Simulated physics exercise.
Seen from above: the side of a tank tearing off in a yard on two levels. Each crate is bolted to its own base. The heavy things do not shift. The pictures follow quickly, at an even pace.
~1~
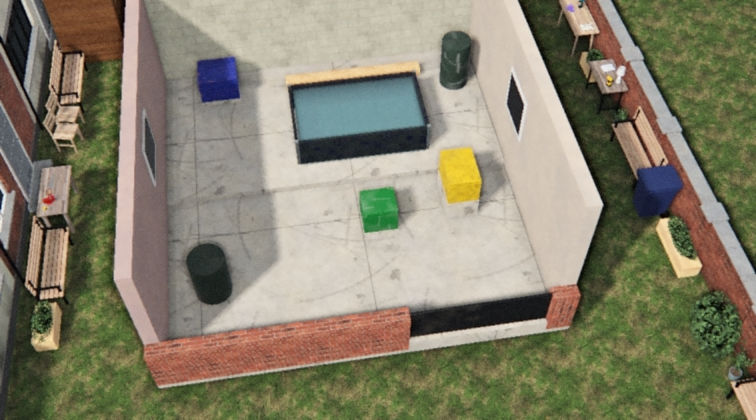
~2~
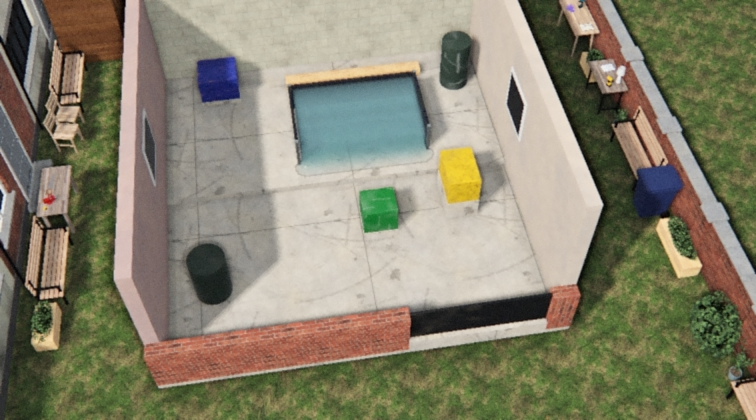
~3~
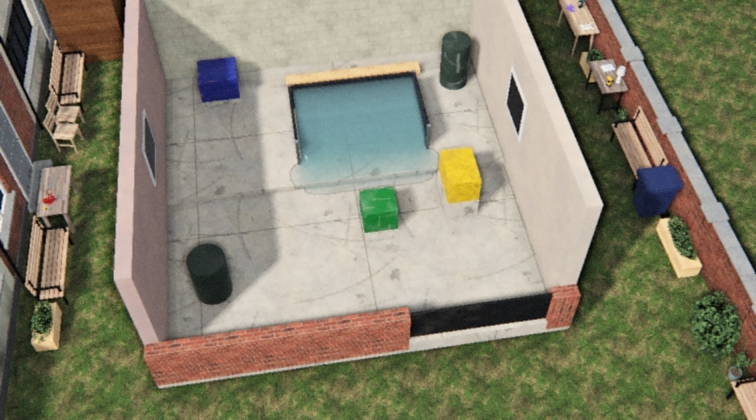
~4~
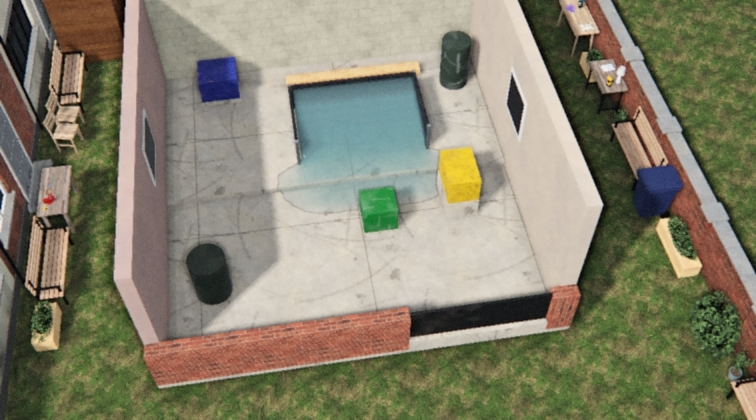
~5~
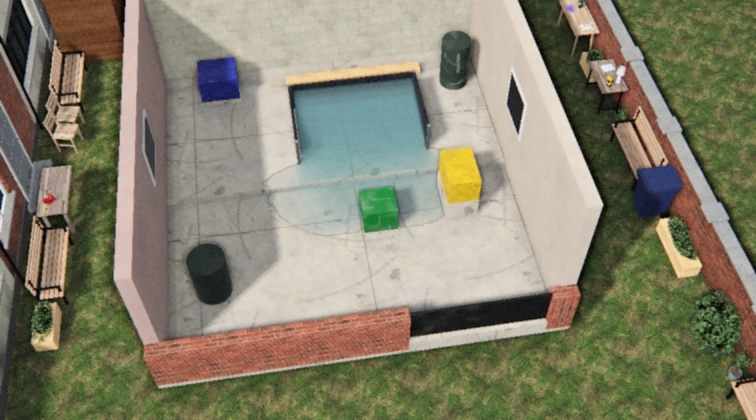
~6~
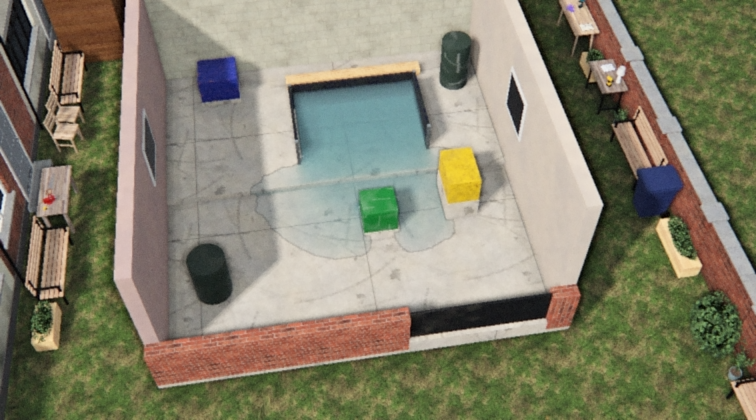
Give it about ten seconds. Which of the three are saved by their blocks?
One by one: The green crate is soaked; the yellow crate keeps dry; the blue crate keeps dry.
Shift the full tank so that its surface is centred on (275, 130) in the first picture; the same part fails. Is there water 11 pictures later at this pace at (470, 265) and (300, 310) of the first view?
One after the other: Dry, flooded.
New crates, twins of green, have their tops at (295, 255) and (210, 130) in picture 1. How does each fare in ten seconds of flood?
As listed: Is soaked, stays dry.
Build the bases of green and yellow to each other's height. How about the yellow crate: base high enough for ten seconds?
One by one: Yellow crate is soaked.
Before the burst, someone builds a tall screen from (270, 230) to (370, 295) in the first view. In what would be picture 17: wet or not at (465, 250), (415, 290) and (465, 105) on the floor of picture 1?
In turn: Flooded, covered, no water.
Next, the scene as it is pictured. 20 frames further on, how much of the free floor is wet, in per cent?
Some 55 per cent.
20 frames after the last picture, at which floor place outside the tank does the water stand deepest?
Roughly at (170, 363).
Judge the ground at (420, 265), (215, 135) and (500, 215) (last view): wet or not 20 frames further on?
In that order: Awash, free of water, covered.
A moment on, water covers 35 % of the floor; the green crate water round its plinth, the yellow crate water round its plinth, the blue crate not reached.
Next, water covers 45 % of the floor; the green crate water round its plinth, the yellow crate water round its plinth, the blue crate not reached.
Then, water covers 55 % of the floor; the green crate water round its plinth, the yellow crate water round its plinth, the blue crate not reached.
Later, water covers 60 % of the floor; the green crate water round its plinth, the yellow crate water round its plinth, the blue crate not reached.
In the end, water covers 60 % of the floor; the green crate was topped, the yellow crate stayed above the water, the blue crate stayed above the water.
